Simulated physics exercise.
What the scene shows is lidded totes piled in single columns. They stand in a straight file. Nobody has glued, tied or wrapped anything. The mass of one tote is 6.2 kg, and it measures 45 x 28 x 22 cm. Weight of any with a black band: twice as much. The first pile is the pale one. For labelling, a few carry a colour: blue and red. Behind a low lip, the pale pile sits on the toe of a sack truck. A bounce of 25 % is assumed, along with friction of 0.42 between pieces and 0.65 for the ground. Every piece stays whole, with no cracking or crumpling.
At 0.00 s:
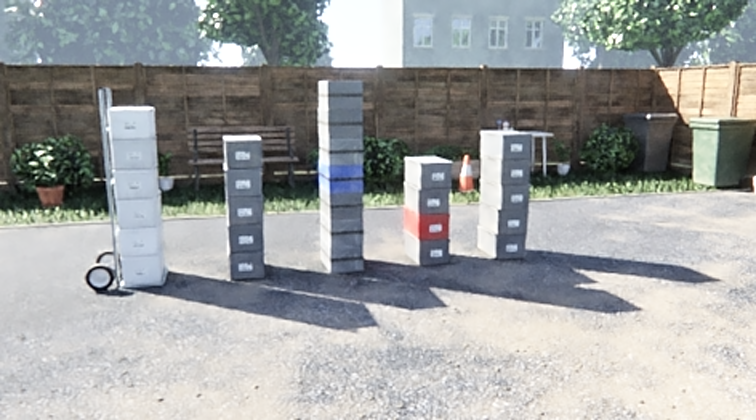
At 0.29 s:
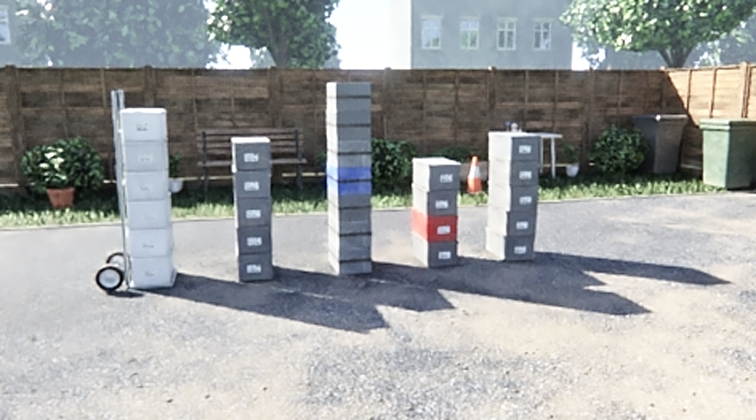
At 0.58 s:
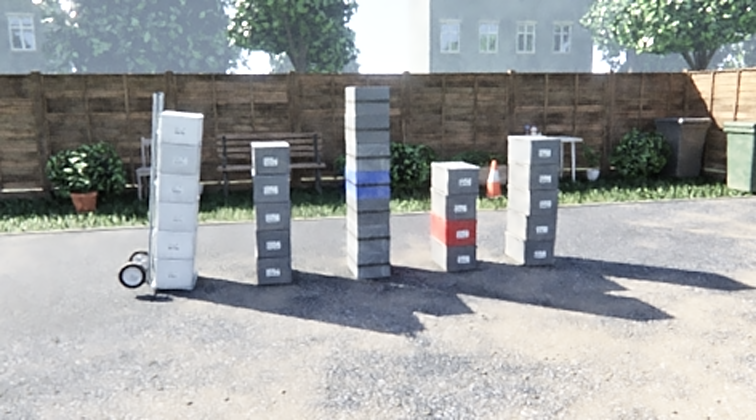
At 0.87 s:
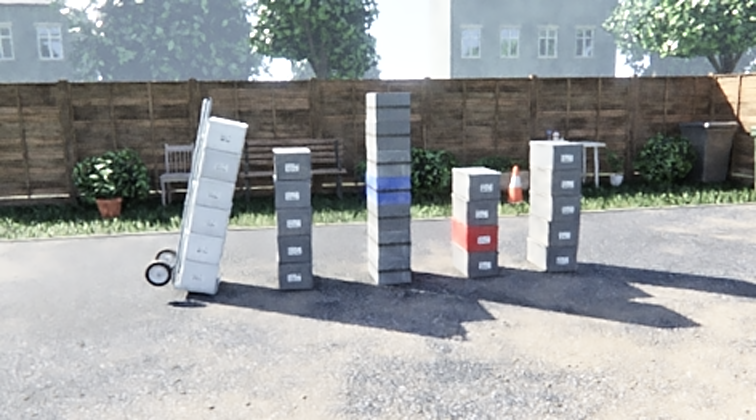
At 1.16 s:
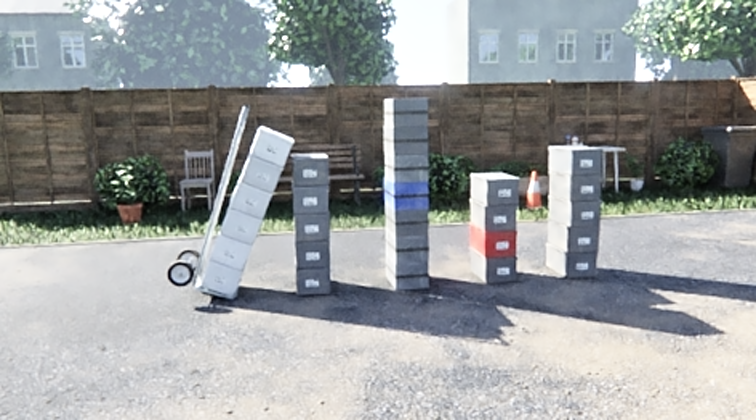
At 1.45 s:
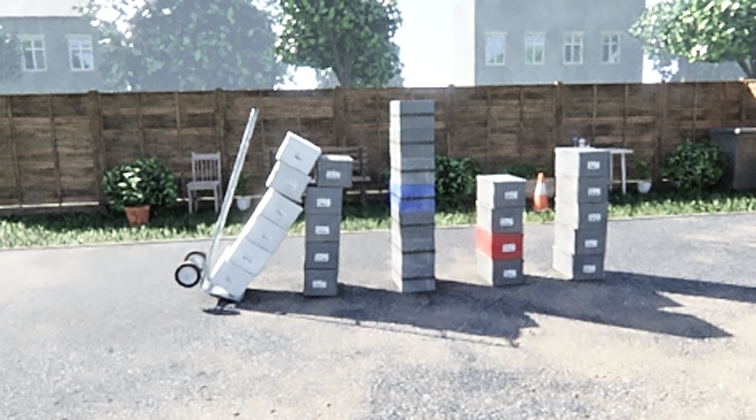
Pale stack of boxes on a hand truck tilting right, its upper boxes sliding forward against the neighbouring grey stack.
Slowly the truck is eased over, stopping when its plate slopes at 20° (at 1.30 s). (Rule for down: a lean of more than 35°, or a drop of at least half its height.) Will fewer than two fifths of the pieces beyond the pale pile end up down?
No.
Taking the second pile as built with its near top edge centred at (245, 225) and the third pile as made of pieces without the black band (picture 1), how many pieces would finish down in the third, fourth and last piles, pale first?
Down by pile: Third 0, fourth 0, last 0.
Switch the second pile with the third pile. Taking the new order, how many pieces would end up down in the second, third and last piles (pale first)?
Down per pile: Second 0, third 0, last 0.
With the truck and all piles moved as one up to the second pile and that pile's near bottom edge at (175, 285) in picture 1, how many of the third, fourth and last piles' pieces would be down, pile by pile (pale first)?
Pile by pile, third 0, fourth 0, last 0.
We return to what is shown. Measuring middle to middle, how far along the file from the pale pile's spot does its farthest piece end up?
Roughly 140 centimetres.
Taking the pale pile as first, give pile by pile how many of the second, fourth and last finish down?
By pile: Second 4, fourth 4, last 5.
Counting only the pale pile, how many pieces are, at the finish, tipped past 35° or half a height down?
That makes 6 in all.
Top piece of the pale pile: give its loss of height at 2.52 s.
About 40 cm.
Around 2.52 s, 6 of the pale pile down; 4 of the 21 other totes down; blue tote tipped 9°.
Around 3.62 s, 6 of the pale pile down; 15 of the 21 other totes down; red tote tipped 50°; blue tote tipped 46°, 31 cm lower.
Finally (5.8 s), 6 of the pale pile down; 20 of the 21 other totes down; red tote tipped 74°, 16 cm lower; blue tote tipped 52°, 34 cm lower. That is 95 per cent. Seen by the last camera, middles, red tote near (553, 257), blue tote near (501, 230).
